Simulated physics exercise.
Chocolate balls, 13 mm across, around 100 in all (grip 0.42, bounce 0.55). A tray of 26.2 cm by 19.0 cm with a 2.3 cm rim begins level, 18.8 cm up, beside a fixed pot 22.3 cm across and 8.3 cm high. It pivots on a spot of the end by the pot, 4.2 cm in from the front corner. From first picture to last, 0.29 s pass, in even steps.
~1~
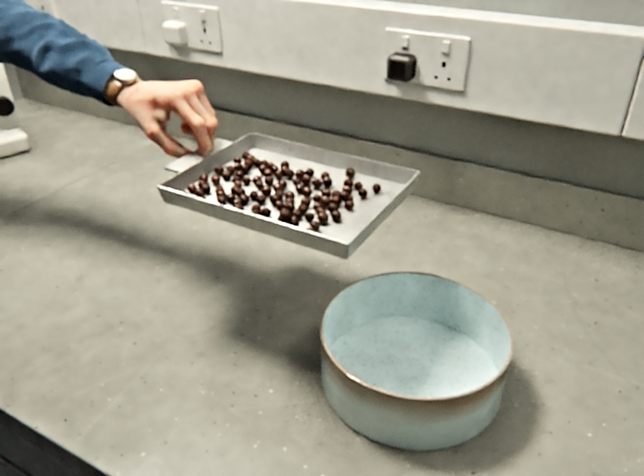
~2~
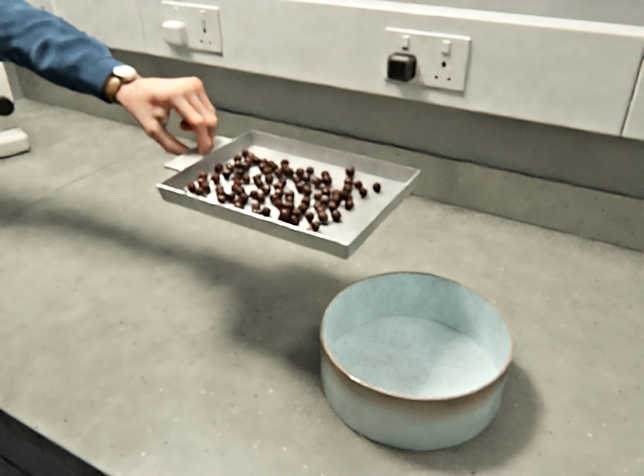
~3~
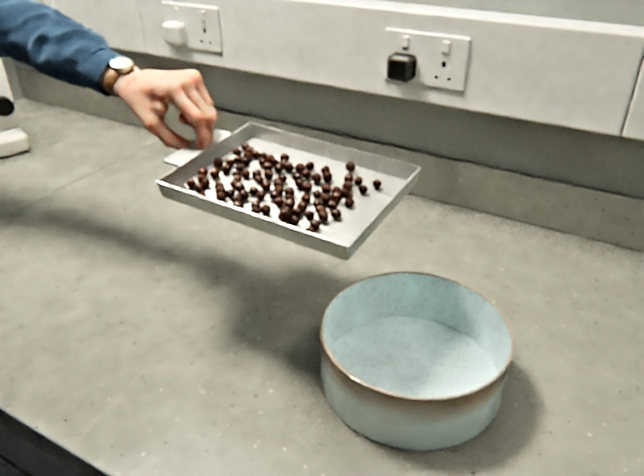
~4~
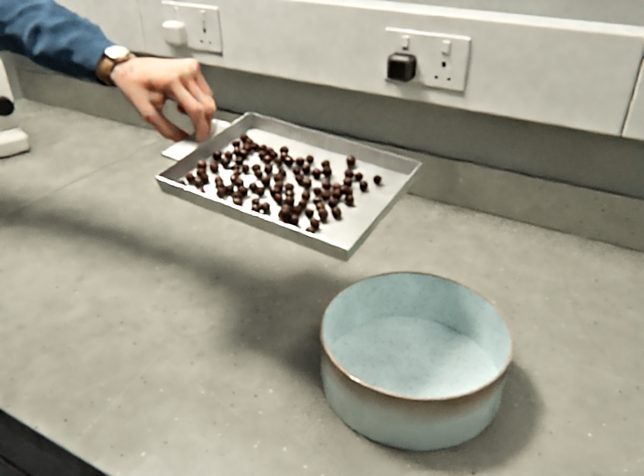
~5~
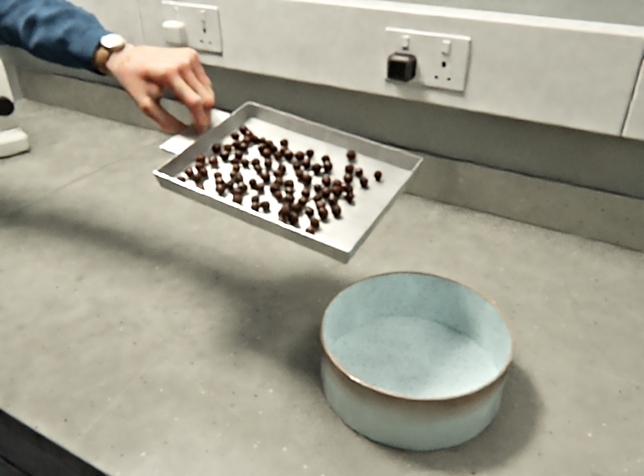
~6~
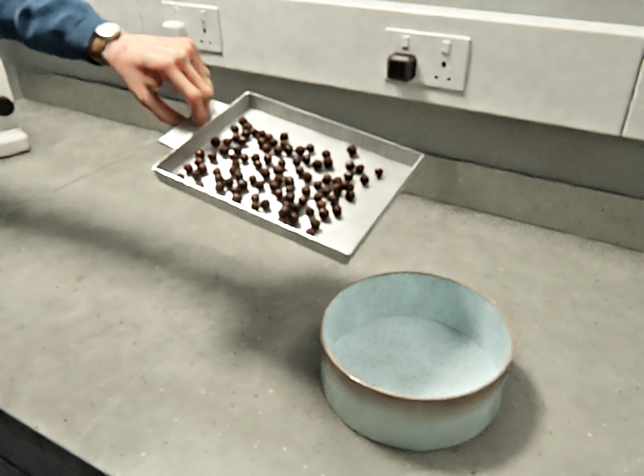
A shallow pale-grey metal tray scattered with dark brown balls hangs above a grey worktop, tilting gradually as its far left side rises and its near right corner dips slightly. Seen from above at an angle, a round pale-blue pot with a brown rim sits at lower right, below white wall sockets. A hand in a blue sleeve and wristwatch lifts slightly at the tray's left end, while the balls barely shift and the view stays still.
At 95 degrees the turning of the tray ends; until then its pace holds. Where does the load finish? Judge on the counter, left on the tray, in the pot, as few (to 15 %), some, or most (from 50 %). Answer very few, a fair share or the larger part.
Counter a fair share, tray very few, pot the larger part.
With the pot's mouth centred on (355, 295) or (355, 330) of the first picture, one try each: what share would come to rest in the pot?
Some 55 and 95 per cent.
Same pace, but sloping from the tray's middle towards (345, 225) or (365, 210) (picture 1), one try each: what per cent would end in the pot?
About 100 and 65 per cent.
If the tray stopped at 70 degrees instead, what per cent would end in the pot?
It would be near 0 per cent.
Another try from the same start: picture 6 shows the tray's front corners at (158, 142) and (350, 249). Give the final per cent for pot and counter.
Pot 90, counter 10.
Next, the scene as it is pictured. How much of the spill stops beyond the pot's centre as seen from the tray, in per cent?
About 20 per cent.
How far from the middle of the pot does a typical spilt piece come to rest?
Some 20 cm.
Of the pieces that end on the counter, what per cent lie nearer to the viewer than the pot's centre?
Roughly 100 per cent.
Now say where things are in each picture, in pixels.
The first picture shows tray tilt 0 degrees, front corners at (161, 185) and (347, 241); middle of the pieces at (279, 189); pot at (415, 327).
The second picture shows tray tilt 1 degrees, front corners at (161, 184) and (347, 242); middle of the pieces at (279, 187).
The third picture shows tray tilt 3 degrees, front corners at (160, 180) and (347, 243), lowest corner right front; middle of the pieces at (278, 184).
The fourth picture shows tray tilt 7 degrees, front corners at (159, 176) and (347, 246), lowest corner right front; middle of the pieces at (278, 179).
The fifth picture shows tray tilt 10 degrees, front corners at (158, 171) and (347, 248), lowest corner right front; middle of the pieces at (278, 174).
The sixth picture shows tray tilt 14 degrees, front corners at (157, 167) and (347, 250), lowest corner right front; middle of the pieces at (278, 171); pot at (415, 327).
Then, 0.64 s after the last picture, tilt 52 degrees; the tray holds 100 %, the pot 0 %.
Then, 1.07 s after the last picture, tilt 77 degrees; the tray holds 100 %, the pot 0 %.
Then, 1.58 s after the last picture, tilt 95 degrees; the tray holds 20 %, the pot 30 %.
In the end, counter 40 %, tray 0 %, pot 60 %.
